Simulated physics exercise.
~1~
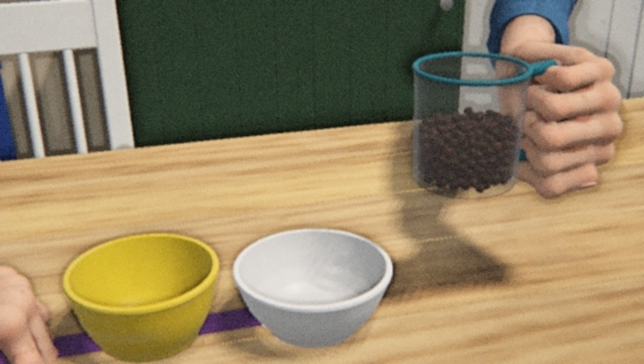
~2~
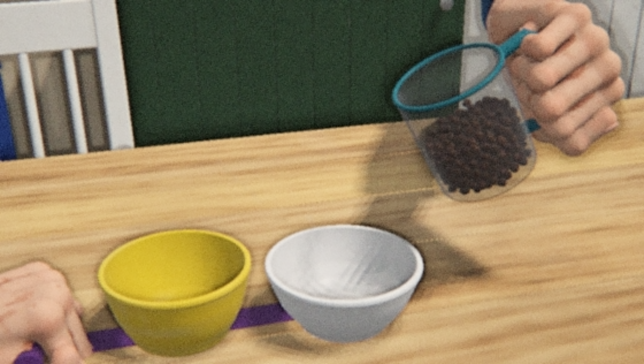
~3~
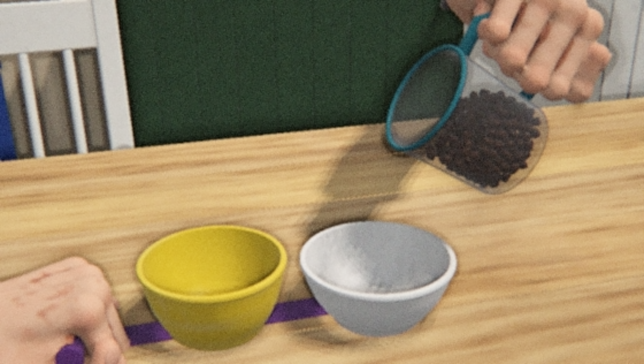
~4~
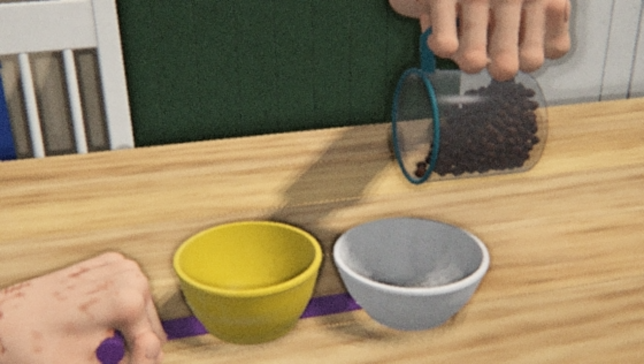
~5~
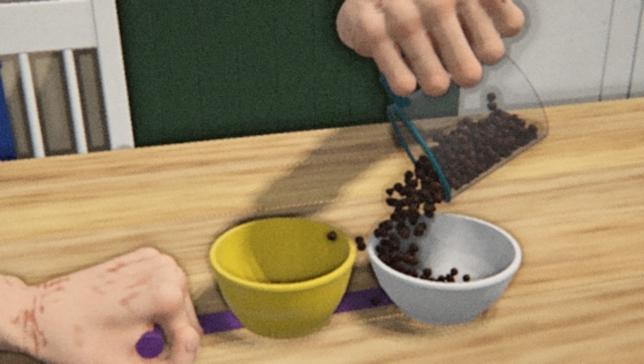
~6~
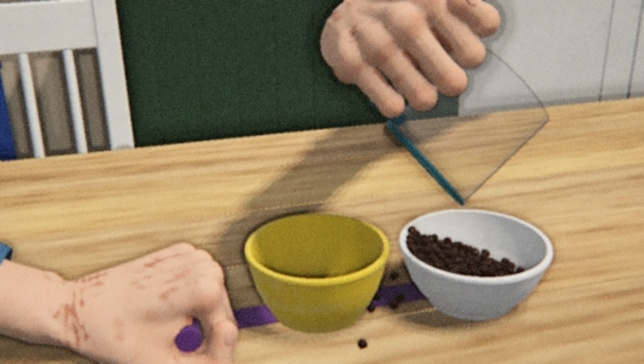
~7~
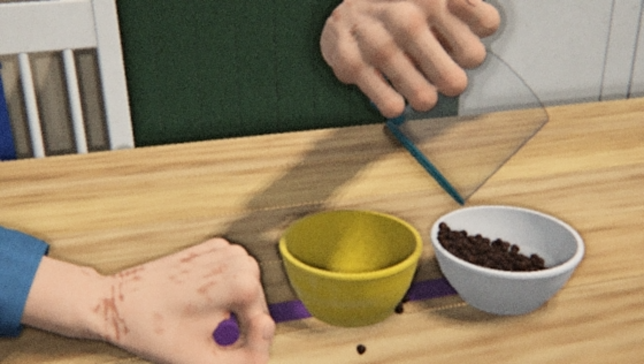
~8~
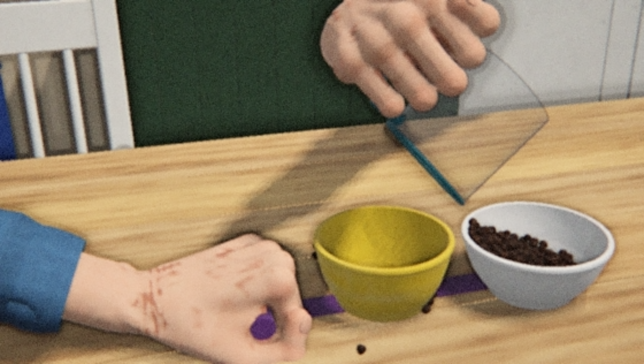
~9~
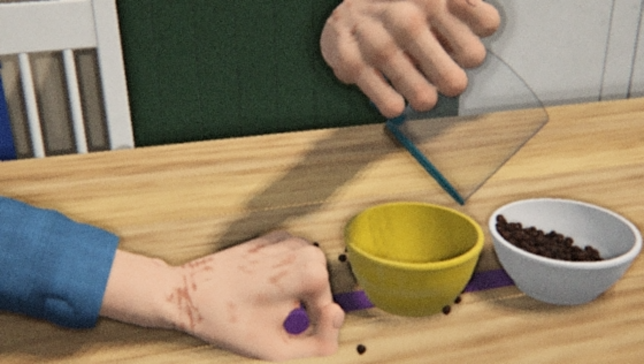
On a wooden table, a hand pours beans into a sliding white bowl, spilling a few.
